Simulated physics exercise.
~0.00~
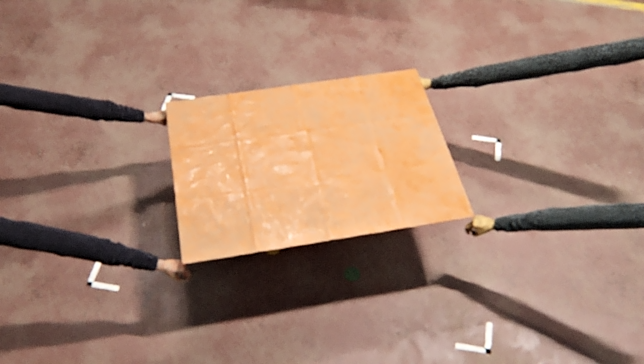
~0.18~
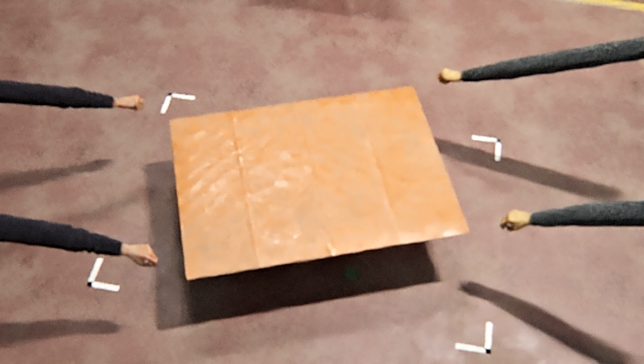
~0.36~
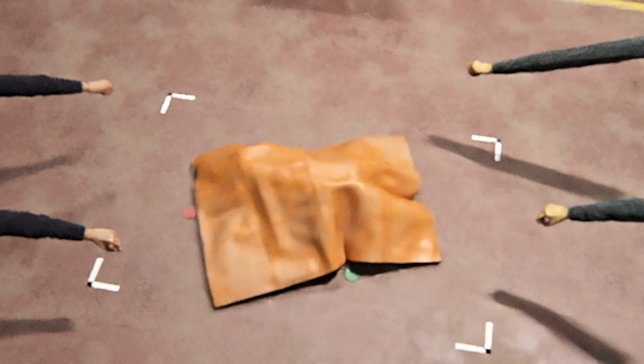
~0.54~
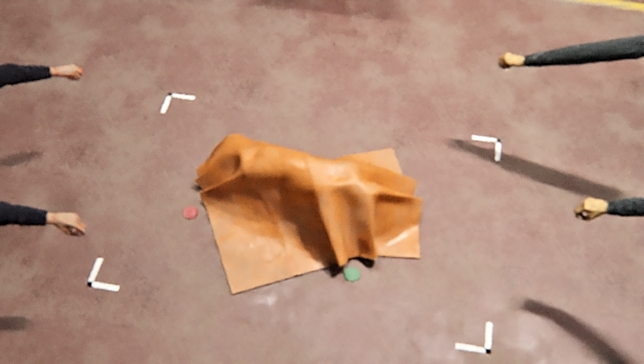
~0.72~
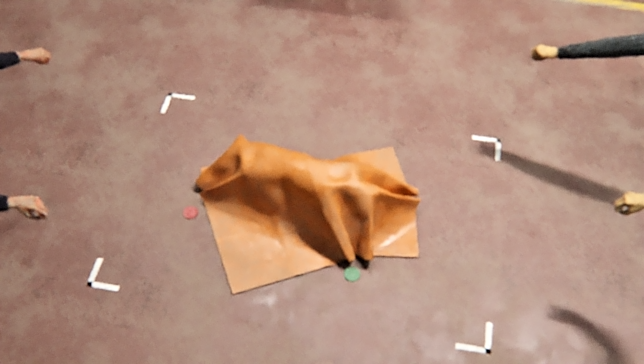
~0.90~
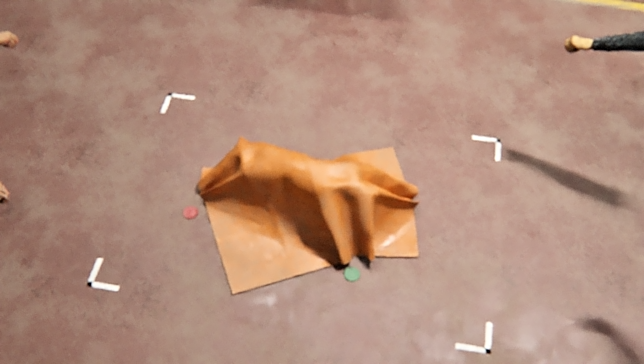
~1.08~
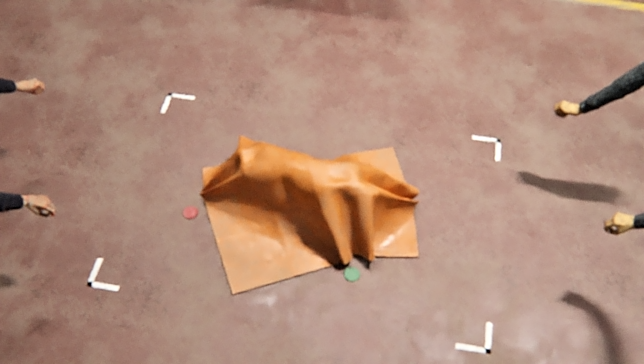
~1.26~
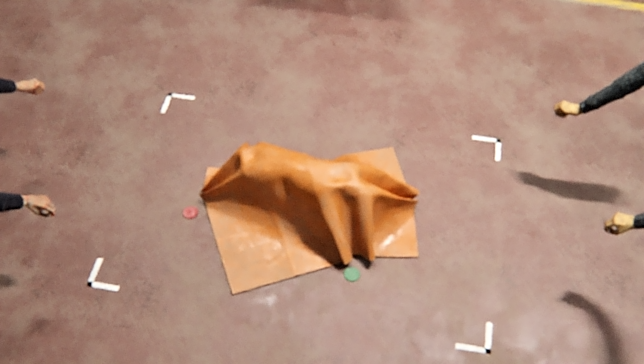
In the video, four hands hold an orange-brown tarp flat above a reddish floor, then release it and draw back as it drops and drapes in folds over raised shapes, ending partly flat on the floor with a red disc and a green plate still showing.
